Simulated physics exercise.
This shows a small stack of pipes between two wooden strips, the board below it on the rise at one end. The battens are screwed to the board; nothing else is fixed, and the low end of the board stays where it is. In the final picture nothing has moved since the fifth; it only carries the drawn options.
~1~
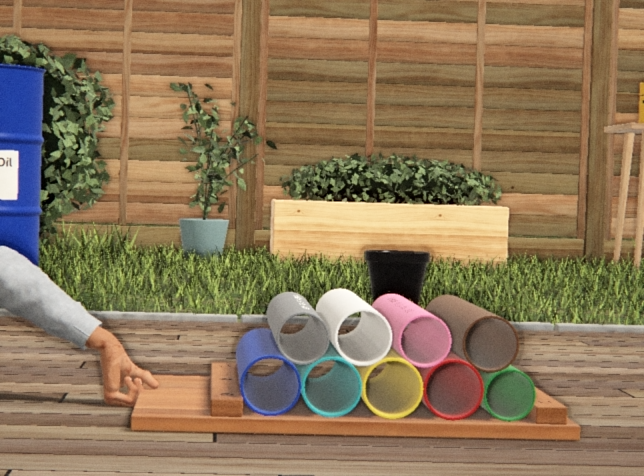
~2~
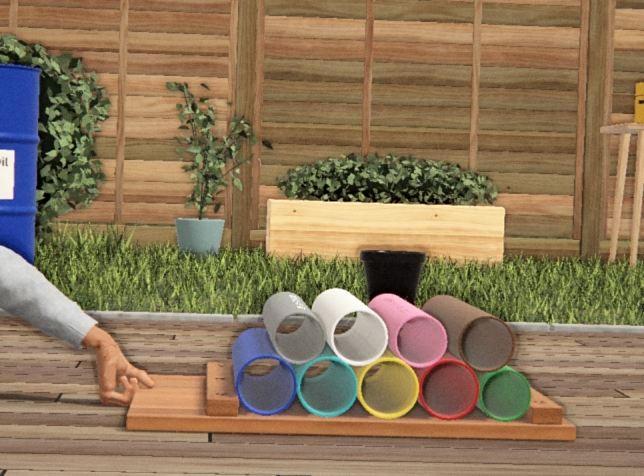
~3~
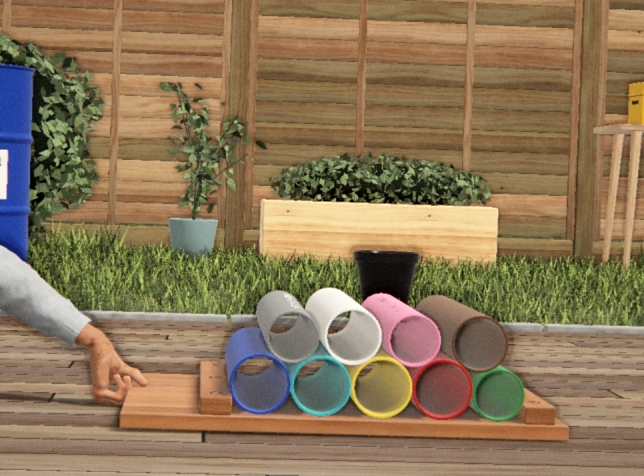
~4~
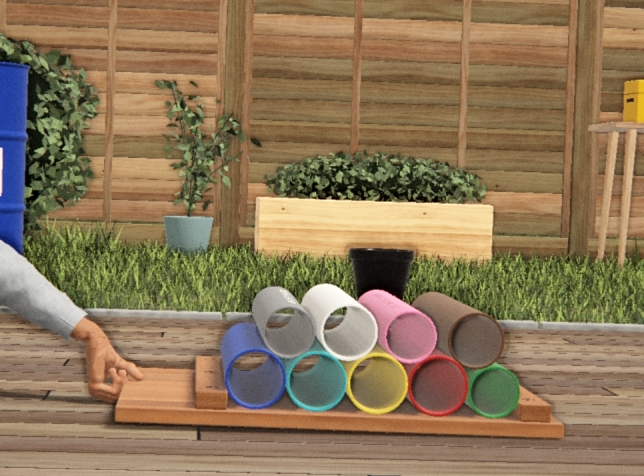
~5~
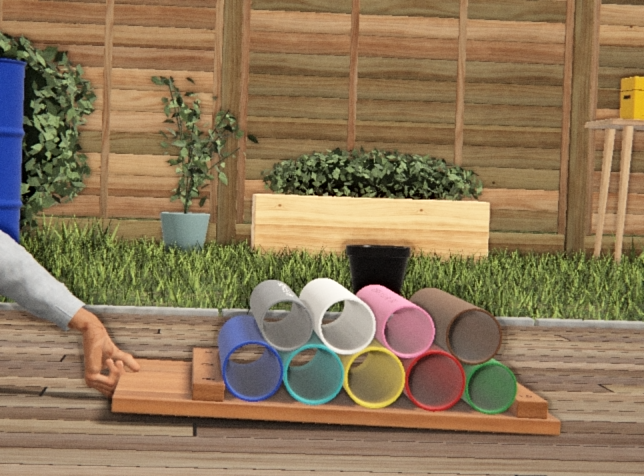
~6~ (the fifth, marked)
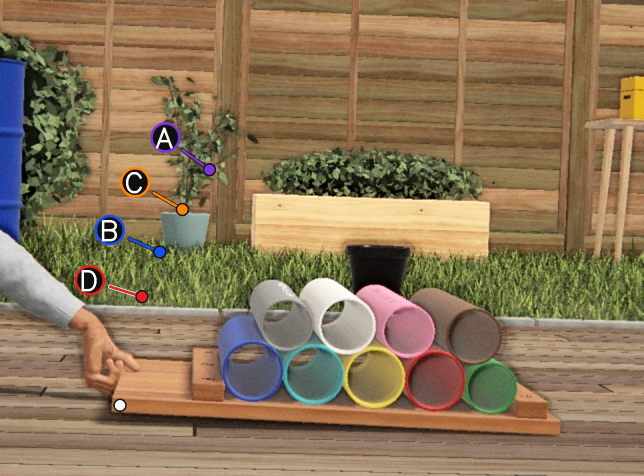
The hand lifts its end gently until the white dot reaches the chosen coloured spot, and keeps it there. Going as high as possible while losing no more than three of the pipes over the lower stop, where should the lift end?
The last mark within the limit is C.
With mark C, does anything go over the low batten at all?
Yes.
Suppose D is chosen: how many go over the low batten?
It comes to none.
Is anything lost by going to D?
No.
On the marked copy, A at (209, 170); B at (160, 252); C at (182, 210); D at (142, 296); the white dot at (120, 405).
Following C. Soon after the start, board at 17°.
Later, board at 28°.
In the end, board at 28°, one over the low batten (brown).
As for the rest, A four over the low batten (brown, pink, grey, white); B one over the low batten (brown); D none over the low batten.
